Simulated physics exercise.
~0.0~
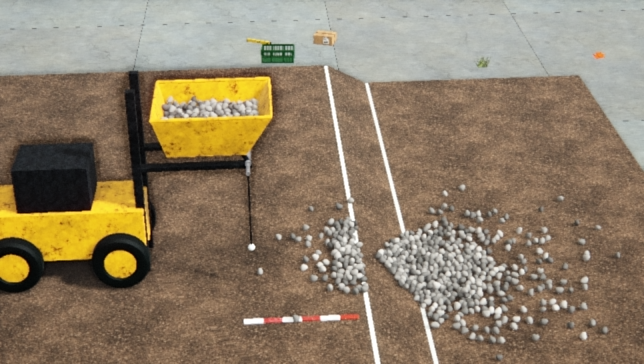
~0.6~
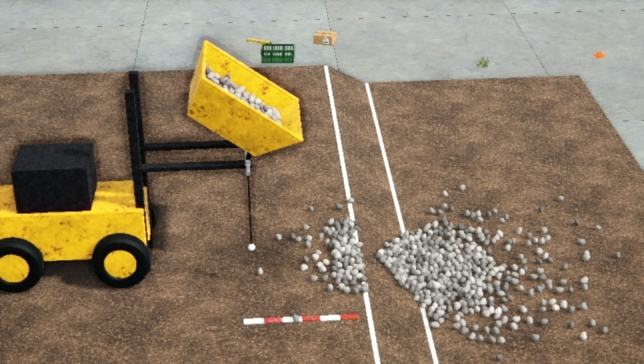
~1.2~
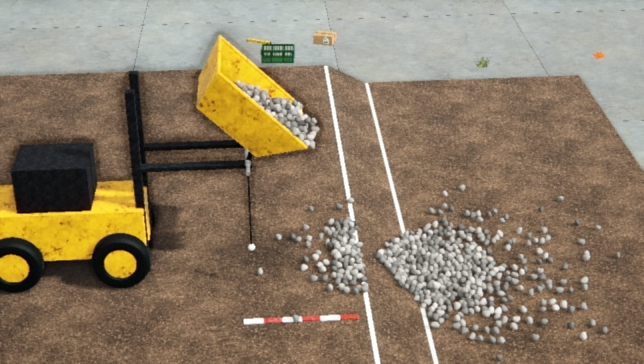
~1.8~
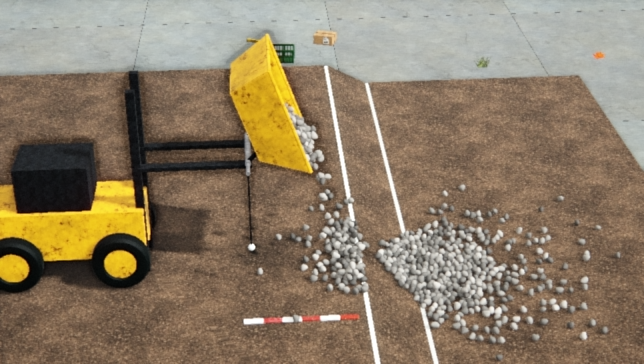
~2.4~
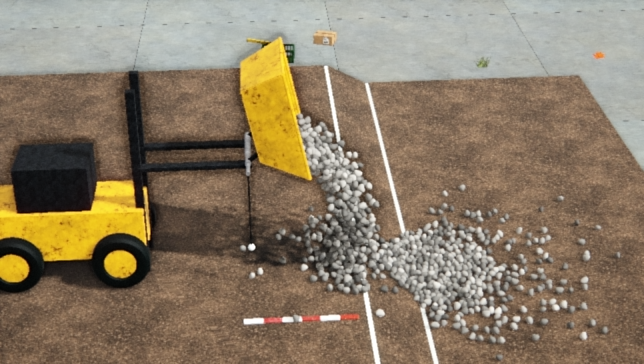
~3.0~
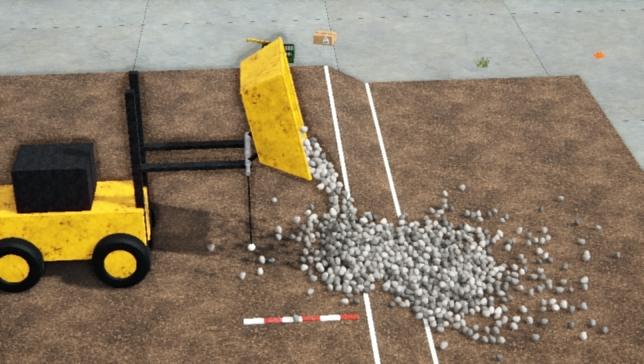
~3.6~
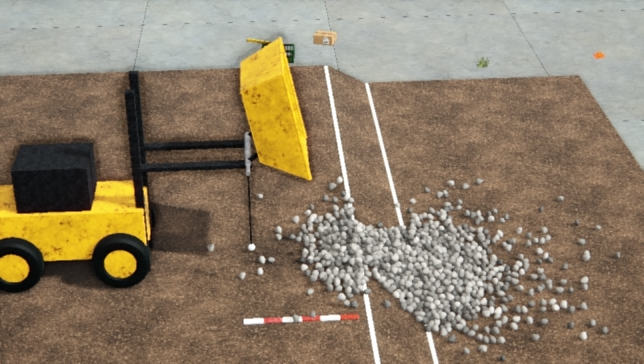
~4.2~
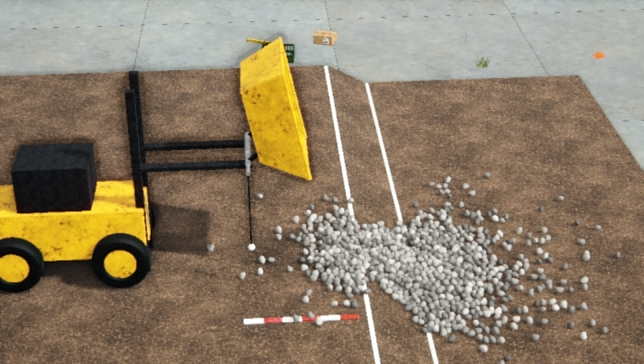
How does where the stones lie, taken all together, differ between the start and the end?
At the start the stones are split between the raised skip on the left and two patches on the ground, while at the end they all lie on the ground in one joined spread. Taken together, their middle has moved lower in the view and slightly to the right.
At the start, a yellow forklift on the left holds a raised skip full of grey stones, while an earlier load lies on the brown ground in two patches around two white lines. The skip tips to the right, pauses briefly with the stones sliding toward its lower edge, then tips further. A few stones drop first, then a thick stream pours out and fills the gap between the patches. The stream thins and stops as some stones spread further down to the right. Finally, the steeply tilted skip stays still above one joined heap lying across both lines.
